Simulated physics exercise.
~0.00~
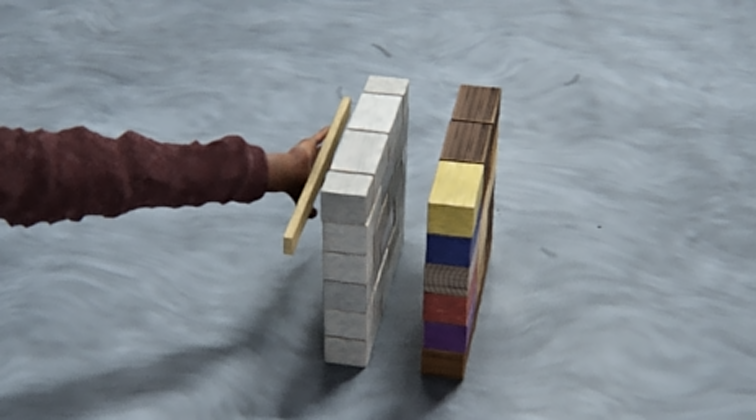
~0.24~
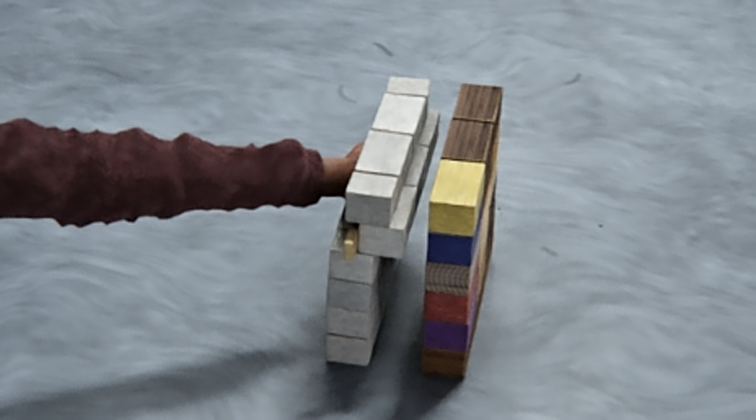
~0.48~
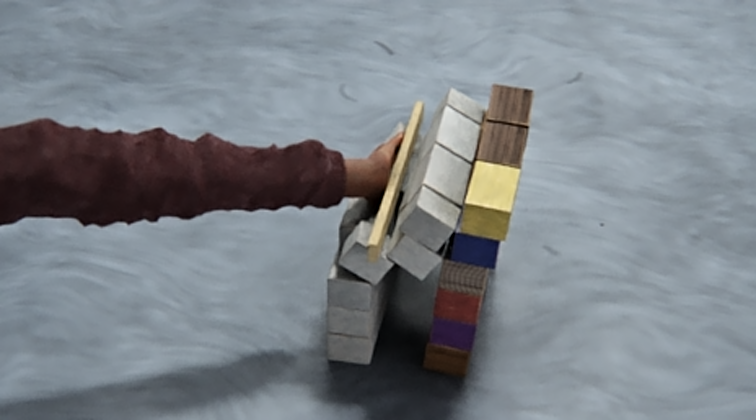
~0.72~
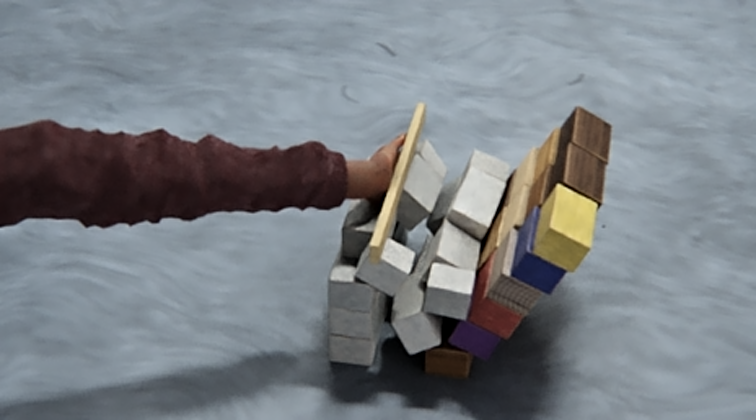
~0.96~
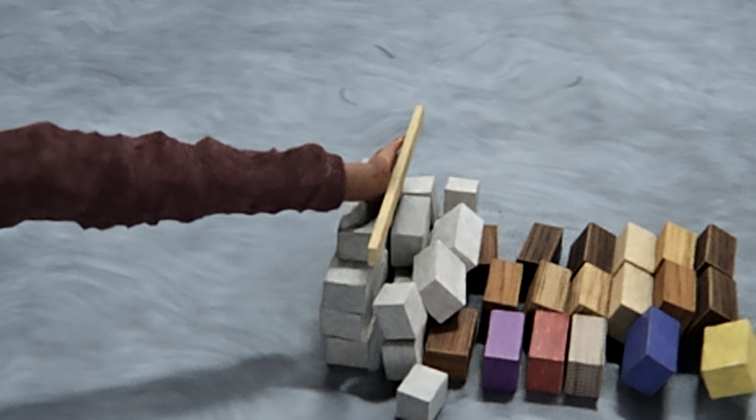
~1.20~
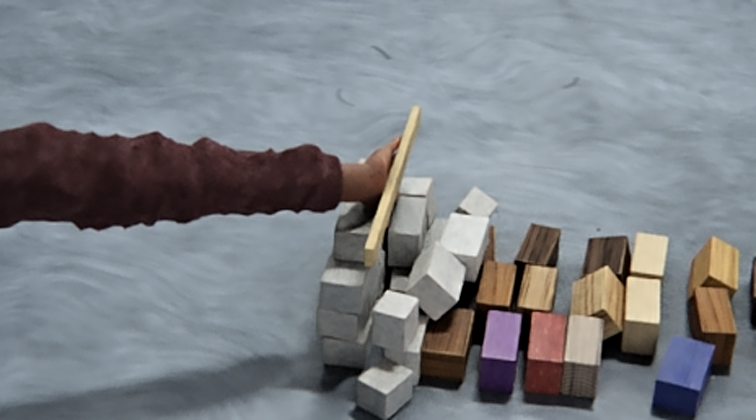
A hand pushed a wooden strip rightward into a wall of loose pale blocks, which buckled and tipped against a colorful wall beside it; that one toppled right and scattered, the blue block tumbling down with it, while a low stack of pale blocks stayed standing.
